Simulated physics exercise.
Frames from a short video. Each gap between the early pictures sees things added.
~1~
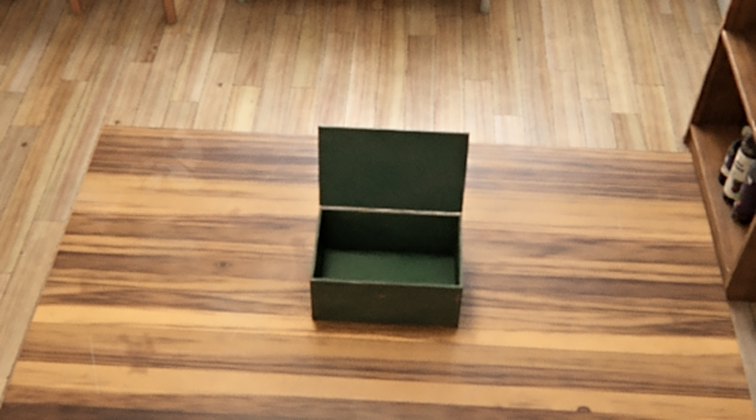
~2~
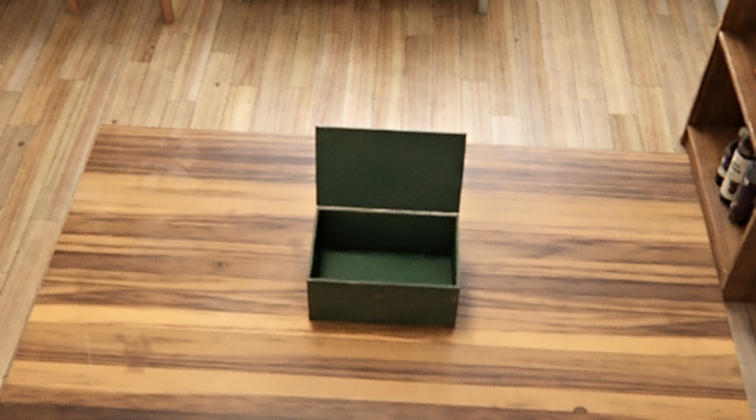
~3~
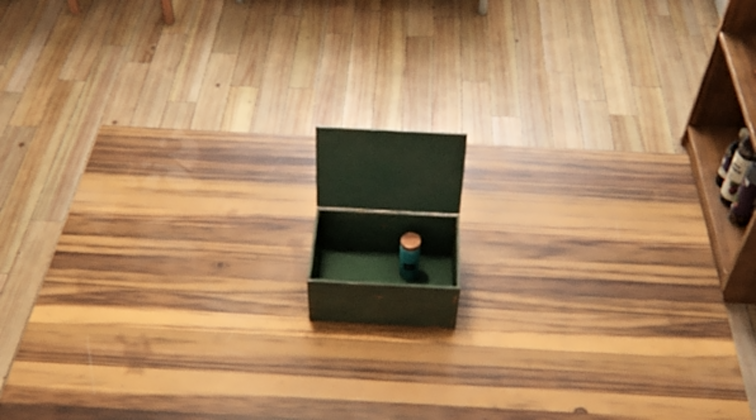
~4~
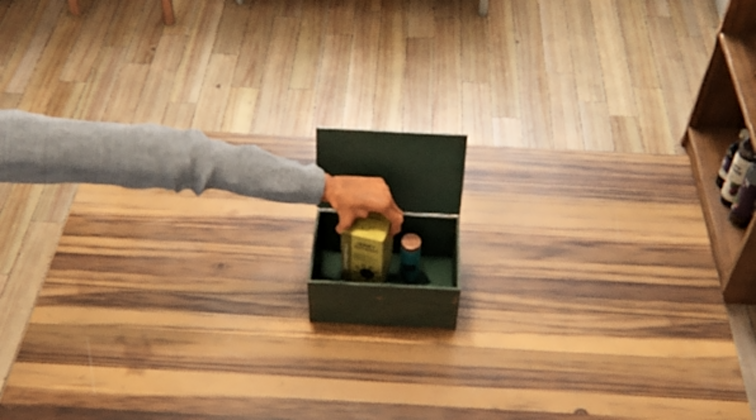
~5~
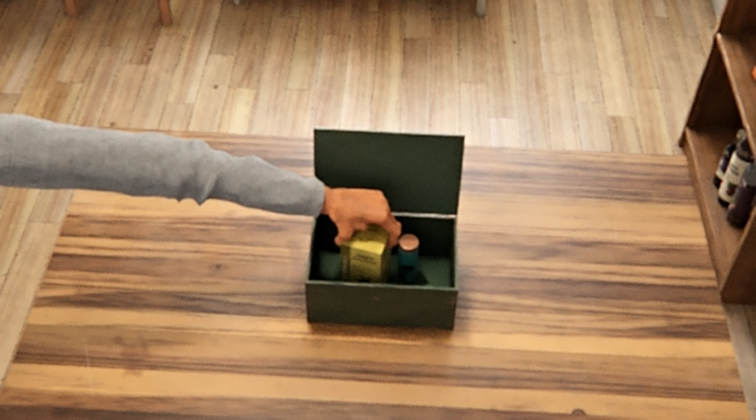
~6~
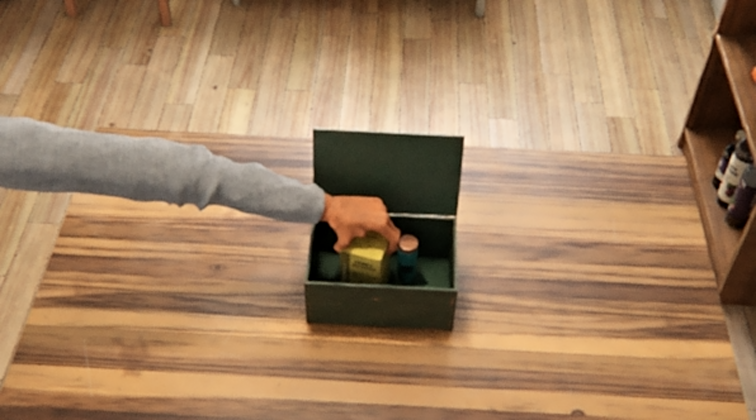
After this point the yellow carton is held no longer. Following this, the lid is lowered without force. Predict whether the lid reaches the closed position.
The lid fails to lower completely.
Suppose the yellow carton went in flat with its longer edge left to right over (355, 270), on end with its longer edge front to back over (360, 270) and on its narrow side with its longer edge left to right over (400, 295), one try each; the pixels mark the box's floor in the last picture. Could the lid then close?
Try one: The lid comes all the way down; try two: It remains open; try three: It comes all the way down.
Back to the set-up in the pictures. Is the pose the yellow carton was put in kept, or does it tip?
Result: It remains as it was set.
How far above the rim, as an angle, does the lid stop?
It comes to about 25°.
Then, 1.30 s on from there, lid 80° above the rim.
Then, 1.70 s on from there, lid 47° above the rim.
In the end, lid 26° above the rim; both unmoved. At the end, from the last picture's camera, yellow carton near (365, 265).
